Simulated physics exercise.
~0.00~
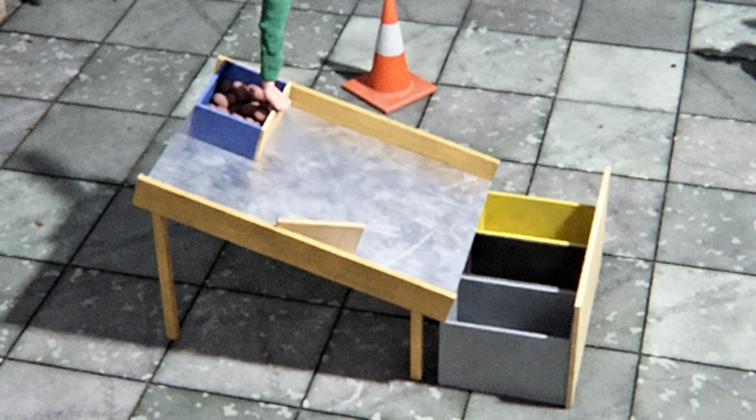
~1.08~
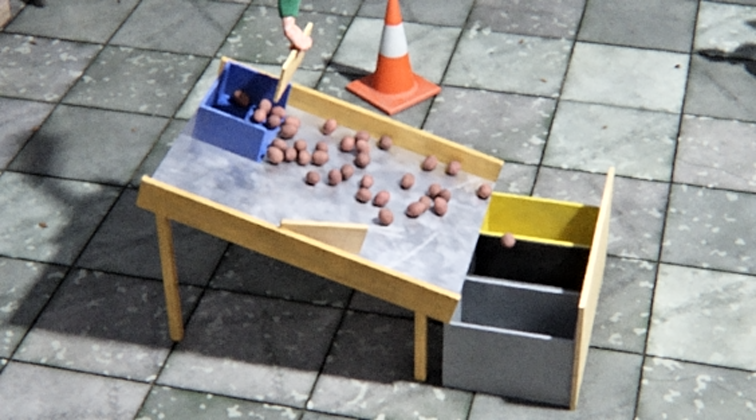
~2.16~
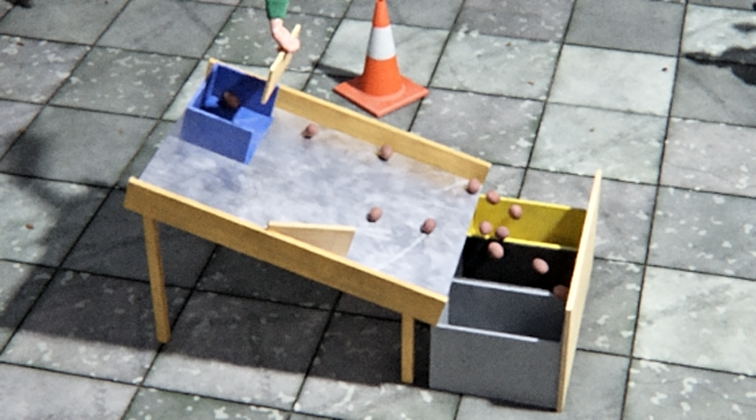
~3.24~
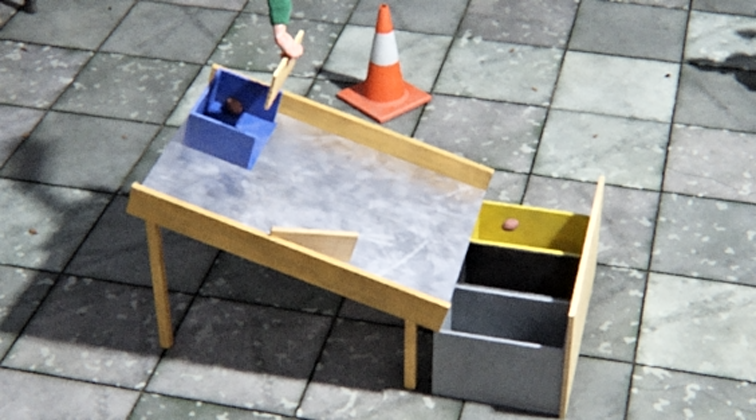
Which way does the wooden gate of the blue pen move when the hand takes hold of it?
The gate moves up, and the hand then keeps it raised beside the pen.
